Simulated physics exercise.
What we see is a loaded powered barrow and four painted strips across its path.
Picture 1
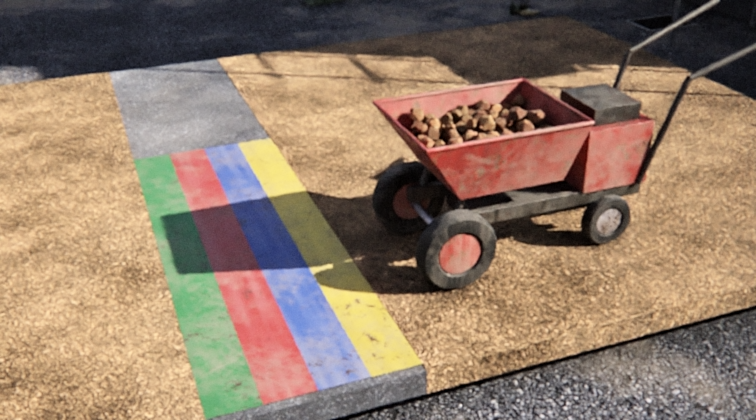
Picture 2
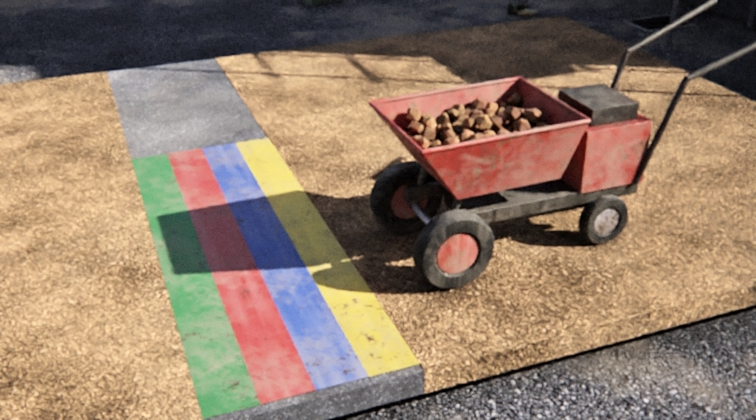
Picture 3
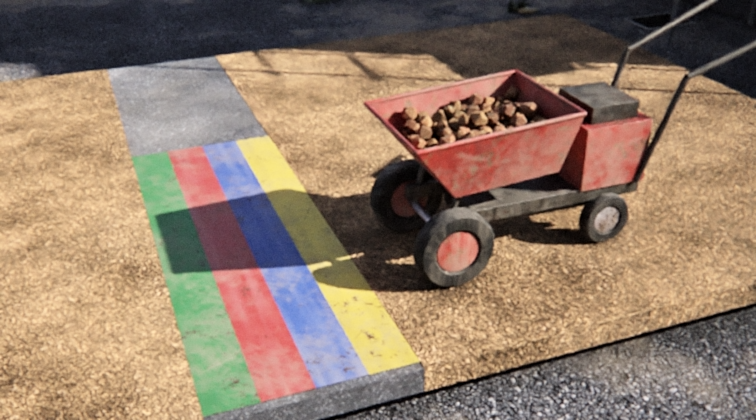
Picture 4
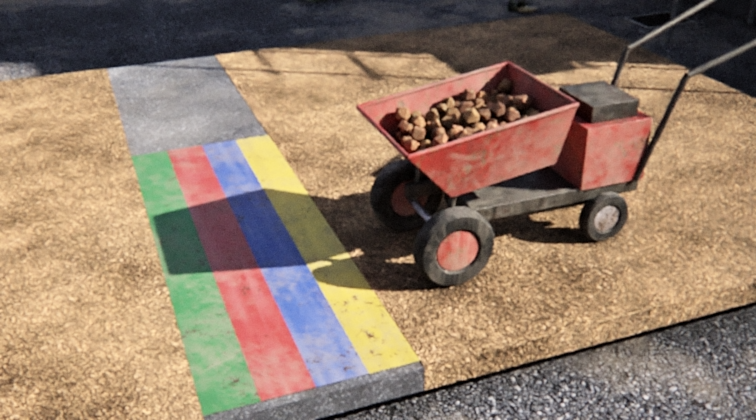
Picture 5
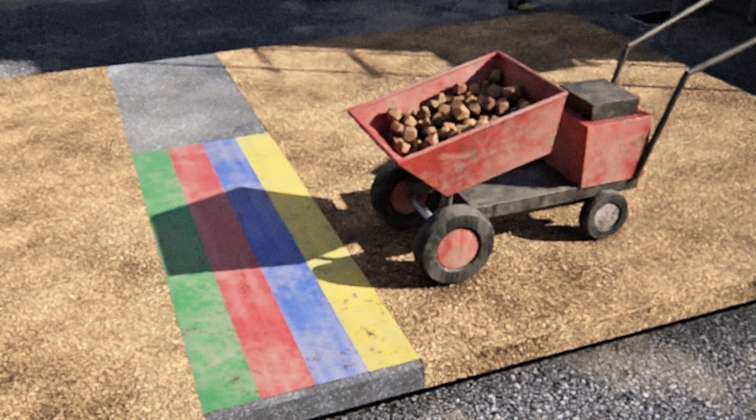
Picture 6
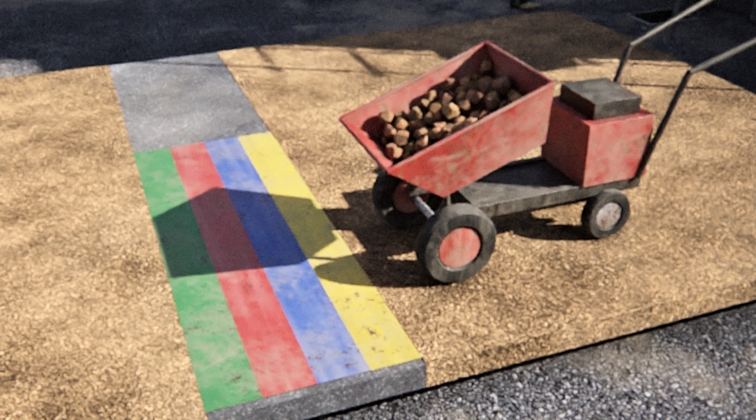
In this clip, a red barrow loaded with brown lumps stands to the right of green, red, blue and yellow painted strips, and its skip gradually tilts toward them, the right end rising while the wheels stay in place.
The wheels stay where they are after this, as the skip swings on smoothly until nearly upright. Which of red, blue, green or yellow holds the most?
Blue.
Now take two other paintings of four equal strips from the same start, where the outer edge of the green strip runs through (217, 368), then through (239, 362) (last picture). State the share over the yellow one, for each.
0 and 0 in a hundred.
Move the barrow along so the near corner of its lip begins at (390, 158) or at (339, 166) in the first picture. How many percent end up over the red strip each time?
About 40 and 10 per cent.
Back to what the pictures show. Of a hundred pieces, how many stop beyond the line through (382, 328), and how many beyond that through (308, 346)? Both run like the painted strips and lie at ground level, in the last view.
90 % and 50 %.
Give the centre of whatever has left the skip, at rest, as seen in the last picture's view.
Centre at rest: Close to (269, 280).
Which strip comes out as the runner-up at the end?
That red strip comes second.
Soon, skip tipped steeply; all in the skip.
A while on, skip tipped right over; most in the skip; a stray few over the yellow strip; about a quarter over the blue strip; a stray few over the red strip; a stray few falling.
Towards the end, skip tipped right over; about a quarter in the skip; a stray few over the yellow strip; about a third over the blue strip; about a quarter over the red strip; a small part over the green strip; a stray few off the paint.
Finally, skip tipped right over; a small part in the skip; a small part over the yellow strip; about a third over the blue strip; about a quarter over the red strip; a small part over the green strip; a stray few off the paint.
